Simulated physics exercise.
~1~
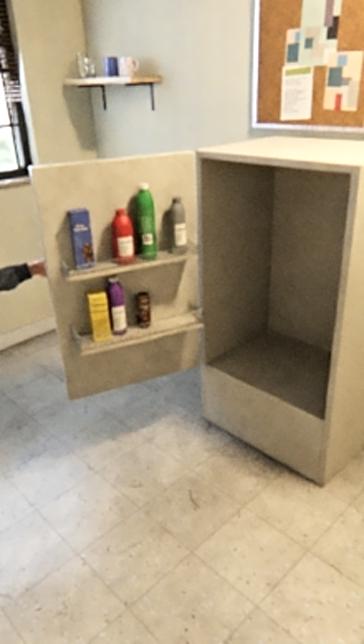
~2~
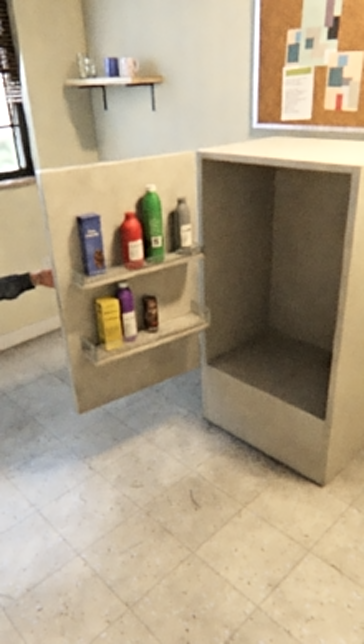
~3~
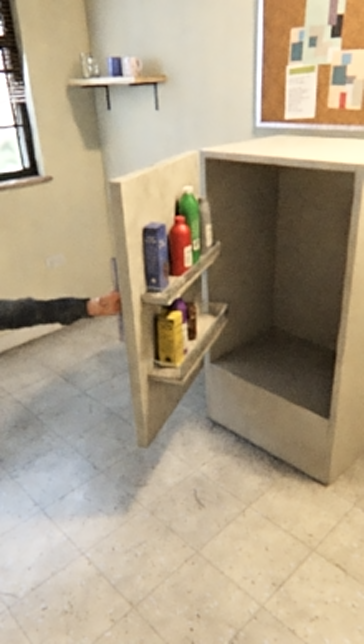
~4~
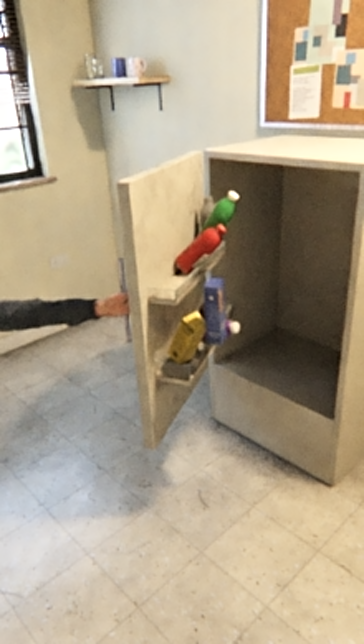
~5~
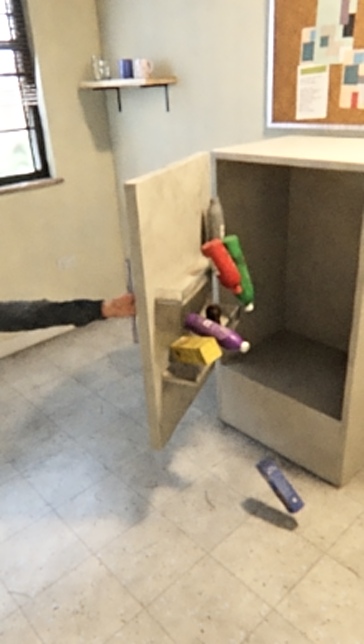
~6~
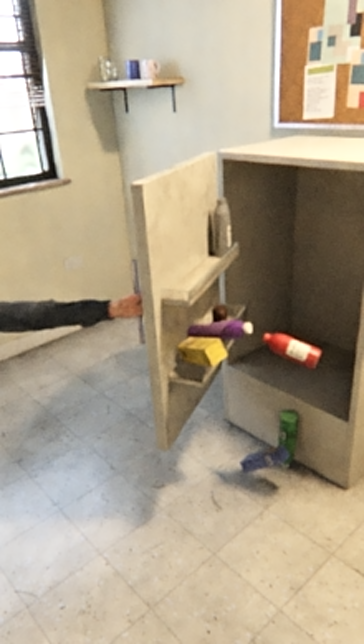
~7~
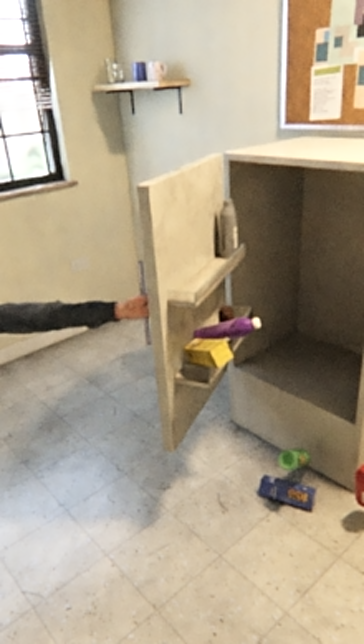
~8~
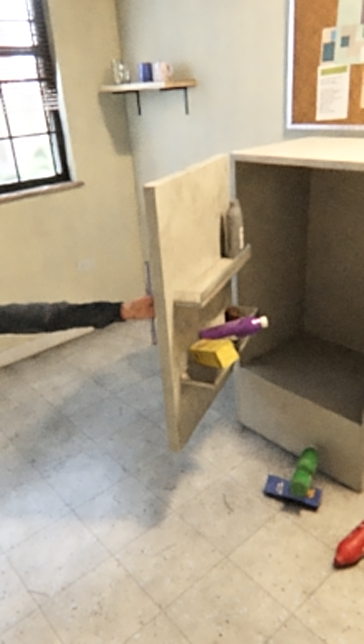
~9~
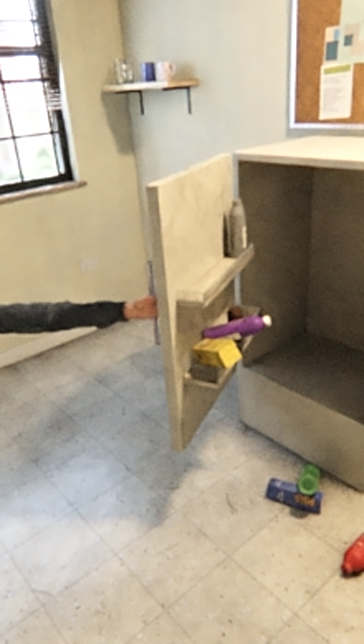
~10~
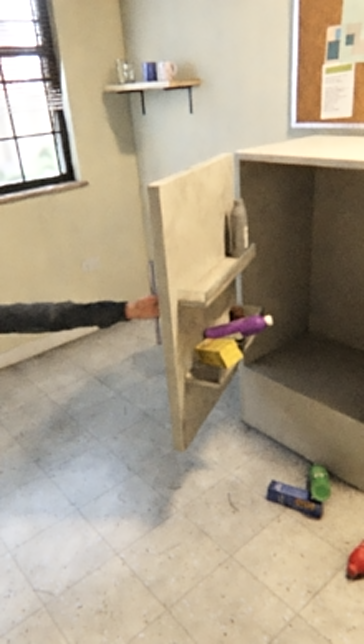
The footage shows a hand swinging a cabinet's shelved door partway closed, then stopping as the bottles and cartons tip; the blue carton, green bottle and red bottle tumble to the floor, while the yellow carton and purple bottle lie toppled on the lower shelf and the grey bottle stays upright.
